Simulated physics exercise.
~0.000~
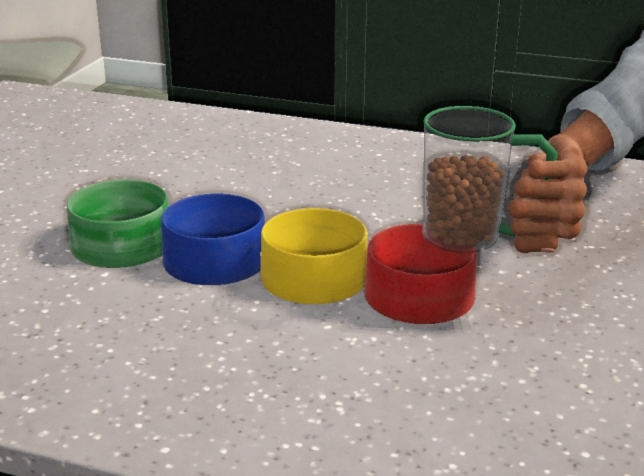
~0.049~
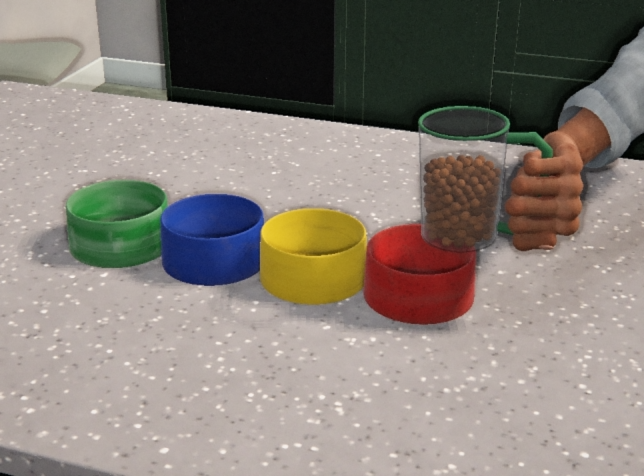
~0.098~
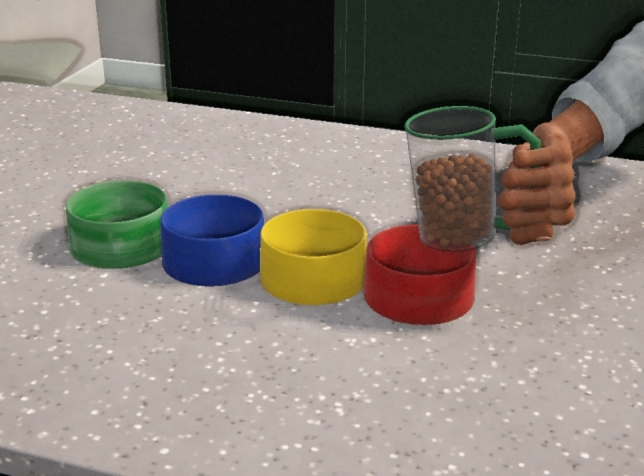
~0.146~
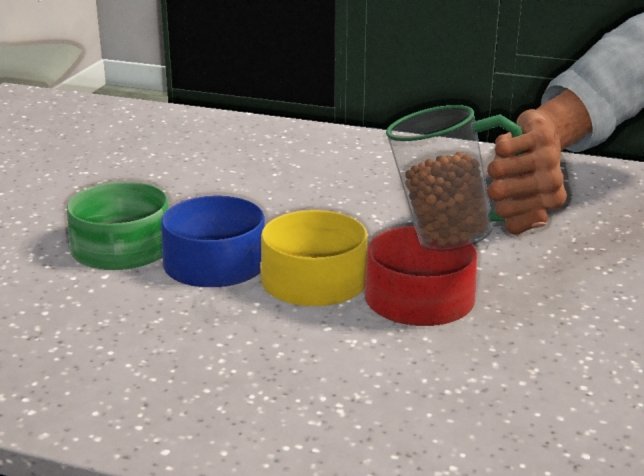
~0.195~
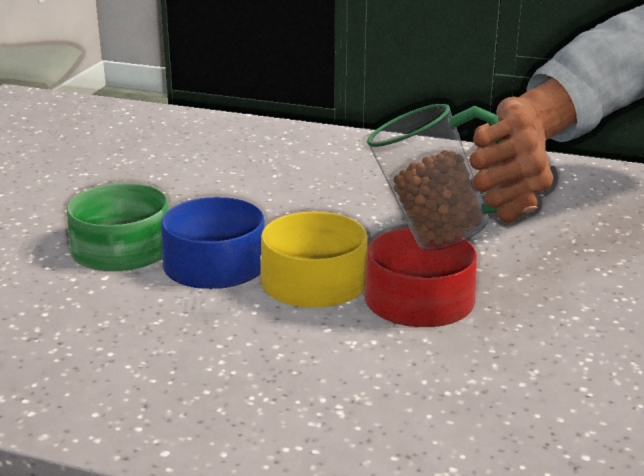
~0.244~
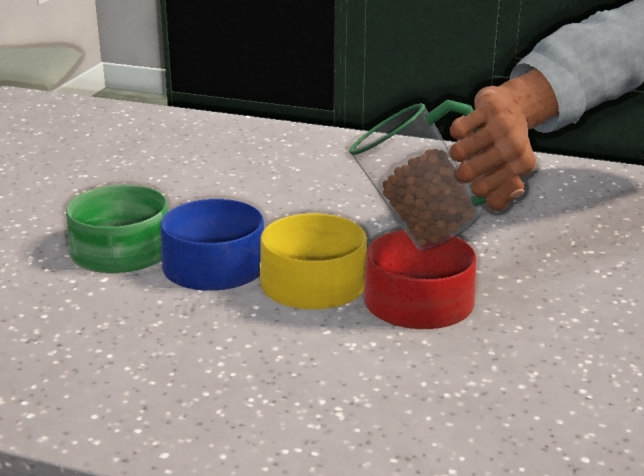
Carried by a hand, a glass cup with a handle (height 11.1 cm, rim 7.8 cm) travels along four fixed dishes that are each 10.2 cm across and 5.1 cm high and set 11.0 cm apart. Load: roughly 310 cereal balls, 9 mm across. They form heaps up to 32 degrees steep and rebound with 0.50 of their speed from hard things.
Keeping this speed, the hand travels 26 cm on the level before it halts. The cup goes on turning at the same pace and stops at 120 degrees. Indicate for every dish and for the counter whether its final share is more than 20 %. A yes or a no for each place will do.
Red - no; blue - yes; green - no; yellow - no; counter - no.
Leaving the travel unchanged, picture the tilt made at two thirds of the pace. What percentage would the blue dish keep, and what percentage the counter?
Shares: Blue at 30; counter at 20.
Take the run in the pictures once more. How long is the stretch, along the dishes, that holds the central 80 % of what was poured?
It covers some 8 centimetres of the row.
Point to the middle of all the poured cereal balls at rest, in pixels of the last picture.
Roughly (199, 246).
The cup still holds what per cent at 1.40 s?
Somewhere near 0 per cent.
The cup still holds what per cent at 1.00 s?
20 %.
After 0.70 s, tilt 118 degrees; cup holds 90 %, blue 5 %, yellow 5 %.
Then, at 1.00 s, tilt 120 degrees; cup holds 20 %, blue 75 %.
After 1.40 s, tilt 120 degrees; cup holds 0 %, blue 80 %, green 5 %.
At rest (1.8 s), red 0 %, blue 80 %, green 5 %, yellow 0 %, counter 10 %.
